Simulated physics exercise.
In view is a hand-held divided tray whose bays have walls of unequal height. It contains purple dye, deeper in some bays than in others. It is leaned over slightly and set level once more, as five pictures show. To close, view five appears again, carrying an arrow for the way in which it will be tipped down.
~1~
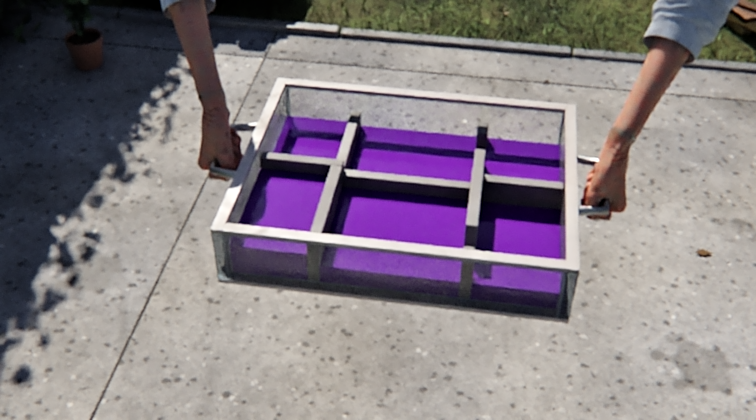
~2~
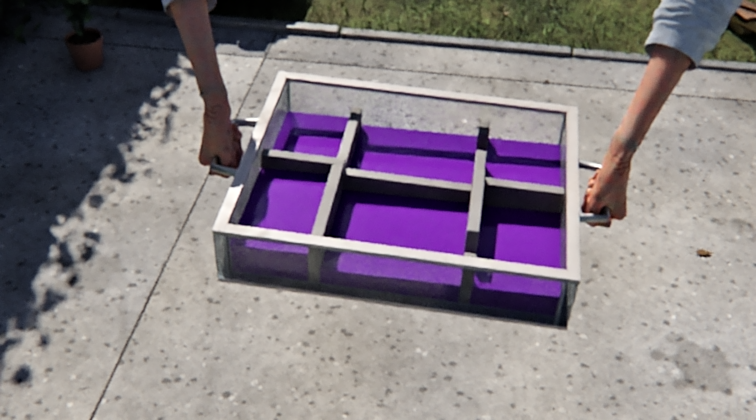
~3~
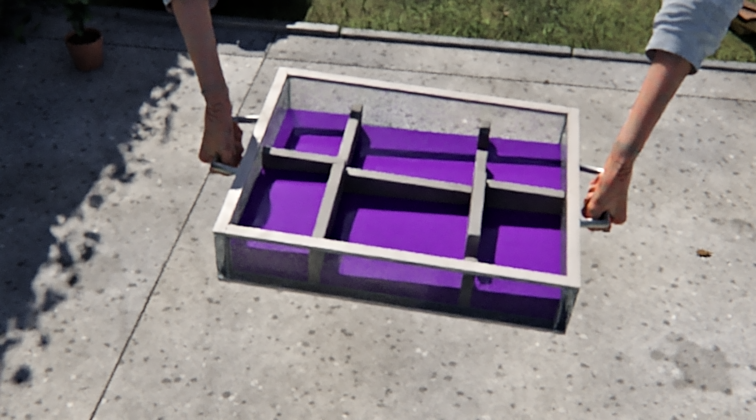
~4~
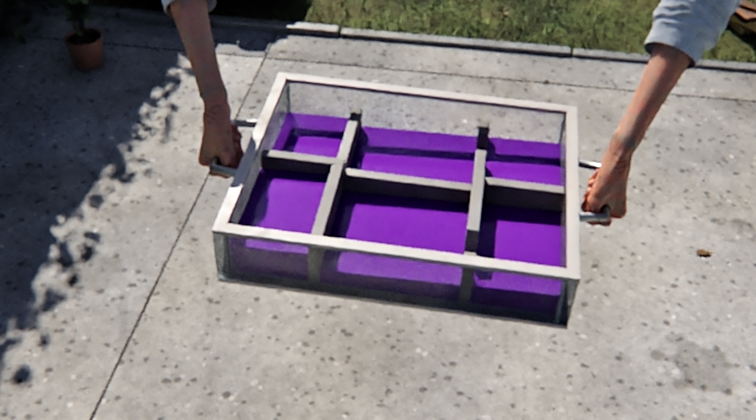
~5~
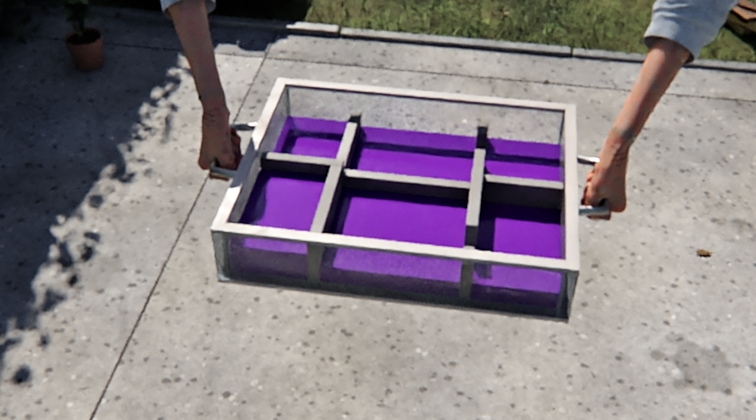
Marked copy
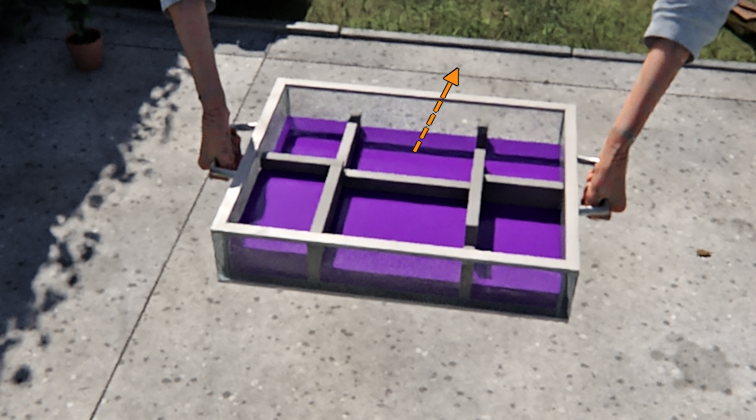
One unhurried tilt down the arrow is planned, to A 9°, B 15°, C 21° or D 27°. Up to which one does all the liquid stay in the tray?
Tilt C.
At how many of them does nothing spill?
Three of the four.
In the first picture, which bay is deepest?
That is the front left bay.
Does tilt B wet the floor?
No, that is safe.
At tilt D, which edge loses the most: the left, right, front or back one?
The back rim.
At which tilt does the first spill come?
D it is.
The arrow ends at (455, 73).
With A, nothing spills; the front middle bay holds the most.
With B, nothing spills; the front middle bay holds the most.
With C, nothing spills; the back middle bay holds the most.
With D, about 11 % goes over the rim.
